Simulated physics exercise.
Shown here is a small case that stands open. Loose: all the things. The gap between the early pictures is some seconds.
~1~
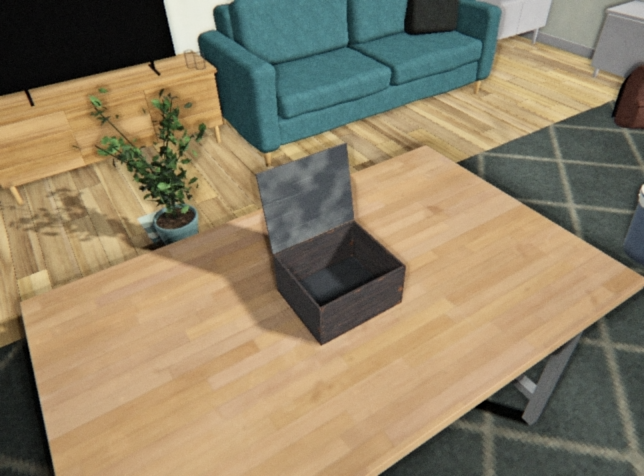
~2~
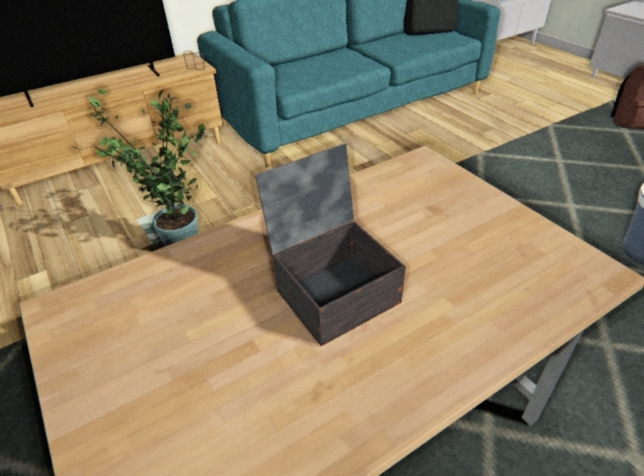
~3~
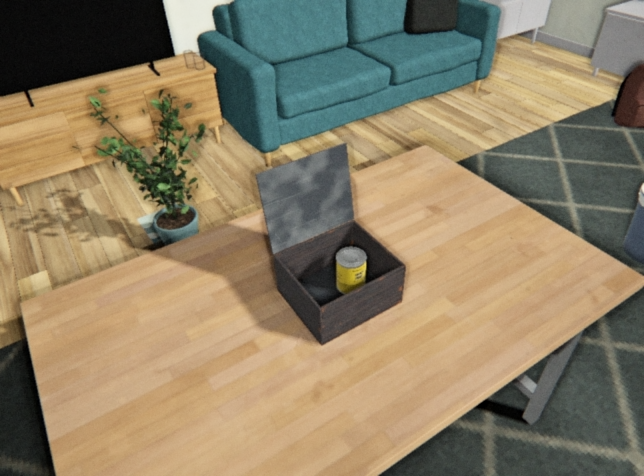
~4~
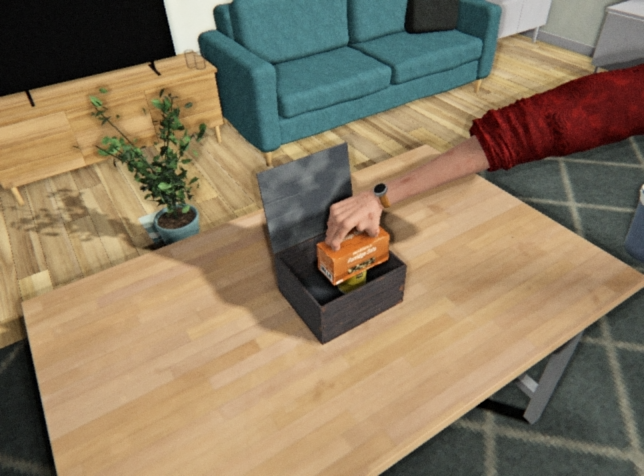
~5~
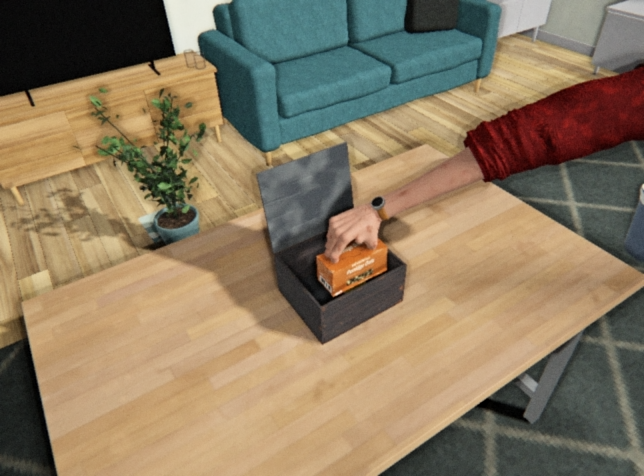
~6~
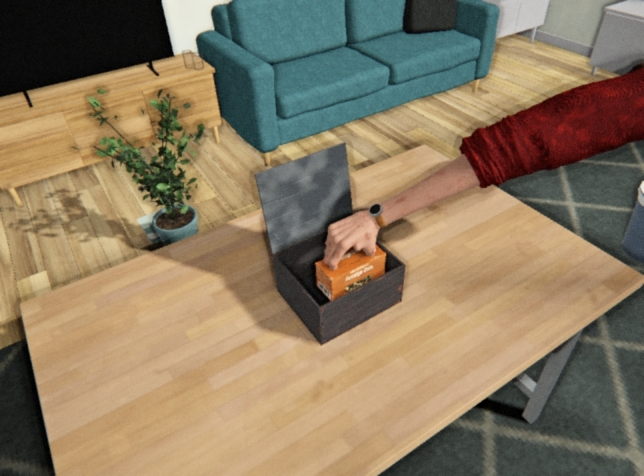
A dark box sat open and empty on a wooden table, then a yellow tin appeared inside it, and a red-sleeved arm reached in from the right and lowered an orange carton into the box.
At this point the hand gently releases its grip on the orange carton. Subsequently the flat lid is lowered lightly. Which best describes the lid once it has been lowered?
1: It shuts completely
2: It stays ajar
(1) It shuts completely.
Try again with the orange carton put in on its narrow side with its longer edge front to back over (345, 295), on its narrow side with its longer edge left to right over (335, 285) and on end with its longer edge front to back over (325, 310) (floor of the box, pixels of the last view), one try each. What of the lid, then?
Case one, the lid lies closed; case two, it is kept from closing; case three, it is kept from closing.
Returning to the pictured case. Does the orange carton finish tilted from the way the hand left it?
At the finish the orange carton holds its orientation.
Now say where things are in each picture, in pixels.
In the first frame, the last thing is not in view yet.
In the second frame, the last thing is not in view yet.
In the third frame, the last thing is not in view yet; yellow tin (351, 272).
In the fourth frame, on its way; orange carton (354, 252).
In the fifth frame, on its way; orange carton (352, 263).
In the sixth frame, in place under the hand; orange carton (351, 270).
Then, 0.30 s after the last picture, orange carton slid about its own width near (351, 299).
Then, 1.40 s after the last picture, lid 72° above the rim; orange carton slid about its own width near (351, 300).
Then, 1.80 s after the last picture, lid 46° above the rim; orange carton slid about its own width near (351, 300).
Then, 2.20 s after the last picture, lid 15° above the rim; orange carton slid about its own width near (351, 300).
At rest, lid shut; moved from the start, orange carton; yellow tin in place. Seen from the same camera at the end, orange carton near (351, 300).
